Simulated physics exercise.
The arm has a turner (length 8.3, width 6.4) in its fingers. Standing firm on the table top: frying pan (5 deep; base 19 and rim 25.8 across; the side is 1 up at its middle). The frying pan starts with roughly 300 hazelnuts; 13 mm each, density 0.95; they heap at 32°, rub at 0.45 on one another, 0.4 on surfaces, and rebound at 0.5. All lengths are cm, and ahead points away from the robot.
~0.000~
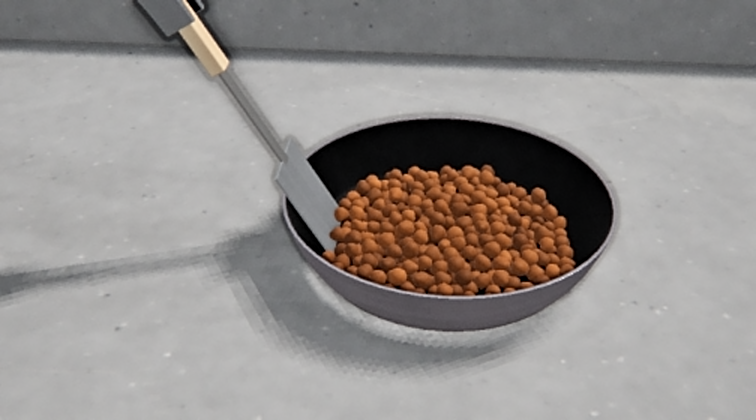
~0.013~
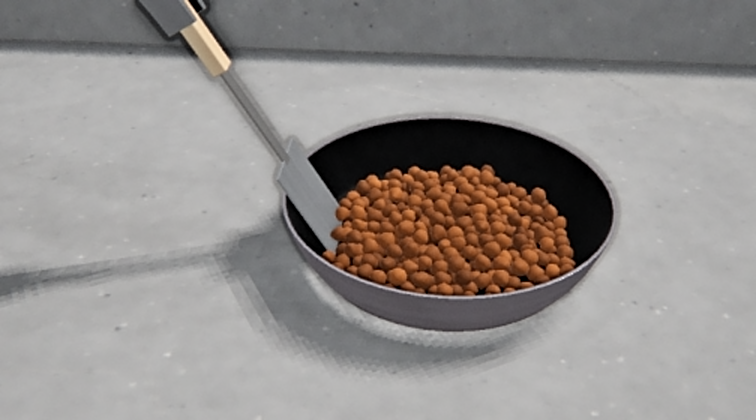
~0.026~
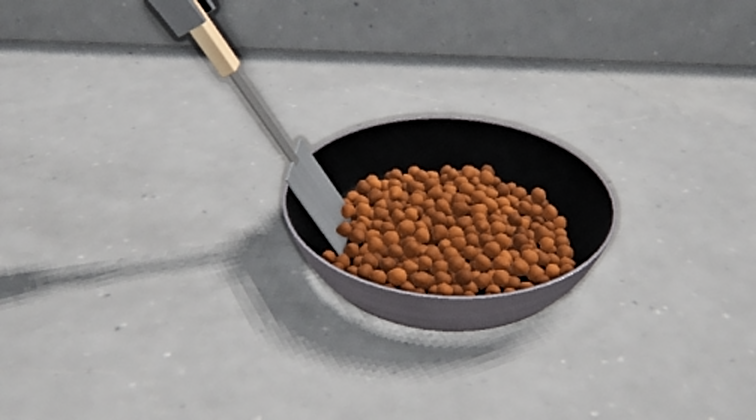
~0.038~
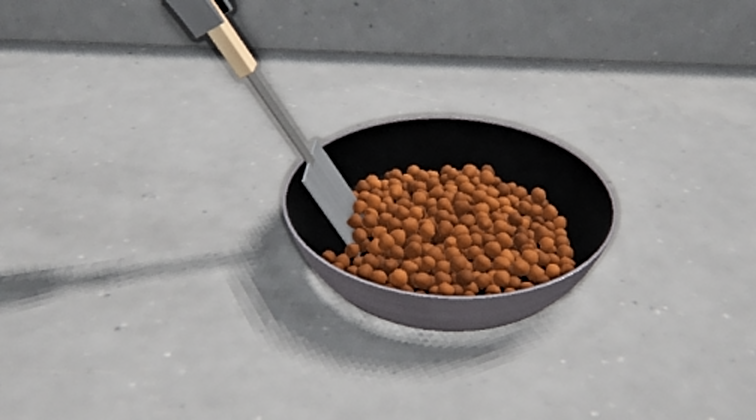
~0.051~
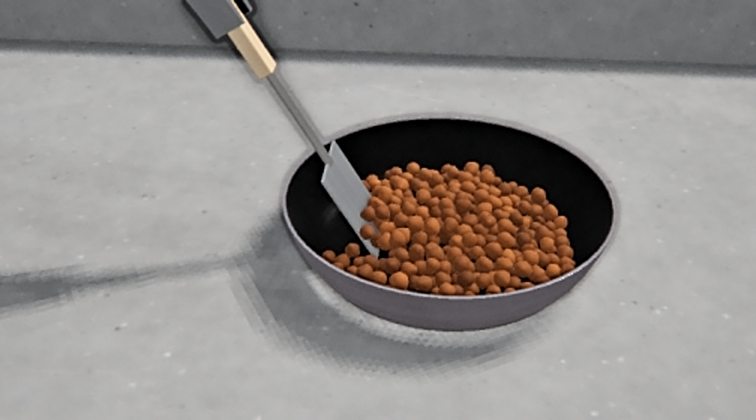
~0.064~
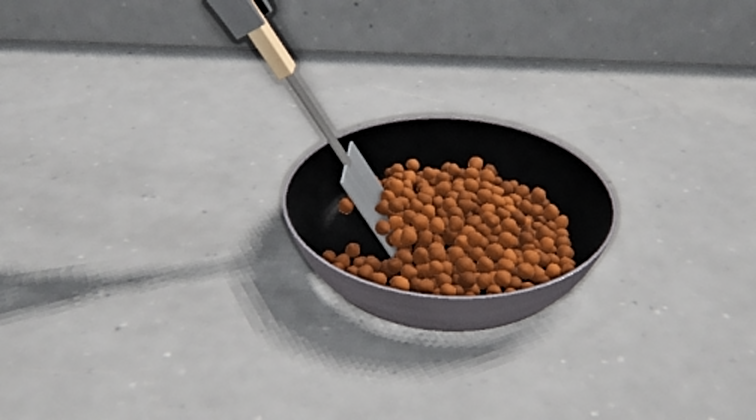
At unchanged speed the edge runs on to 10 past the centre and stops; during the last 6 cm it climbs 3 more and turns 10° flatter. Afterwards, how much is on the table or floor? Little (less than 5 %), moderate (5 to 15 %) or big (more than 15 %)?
Answer: Big; more than 15 % of the hazelnuts finish on the table or floor.
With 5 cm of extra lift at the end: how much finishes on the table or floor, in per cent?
Some 20 per cent.
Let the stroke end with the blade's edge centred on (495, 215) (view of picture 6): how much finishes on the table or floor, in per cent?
Some 5 per cent.
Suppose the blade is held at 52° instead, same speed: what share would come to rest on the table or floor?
In that case some 25 per cent.
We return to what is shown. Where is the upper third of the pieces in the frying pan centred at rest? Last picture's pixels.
Around (518, 215).
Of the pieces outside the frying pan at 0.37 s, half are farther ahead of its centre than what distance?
Roughly 22 cm.
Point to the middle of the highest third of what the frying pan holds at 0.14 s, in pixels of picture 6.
At about (515, 209).
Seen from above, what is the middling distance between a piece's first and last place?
About 3 cm.
After 0.10 s, sloping 60°, highest piece 8 above the table; 296 in the frying pan.
After 0.14 s, sloping 58°, highest piece 10 above the table; 296 in the frying pan.
After 0.37 s, sloping 50°, highest piece 23 above the table; 227 in the frying pan, 20 on the table or floor, 49 on the blade or in flight.
After 1.42 s, sloping 50°, highest piece 4 above the table; 227 in the frying pan, 69 on the table or floor.
In the end, 227 in the frying pan, 69 on the table or floor. That is 23 % on the table or floor.
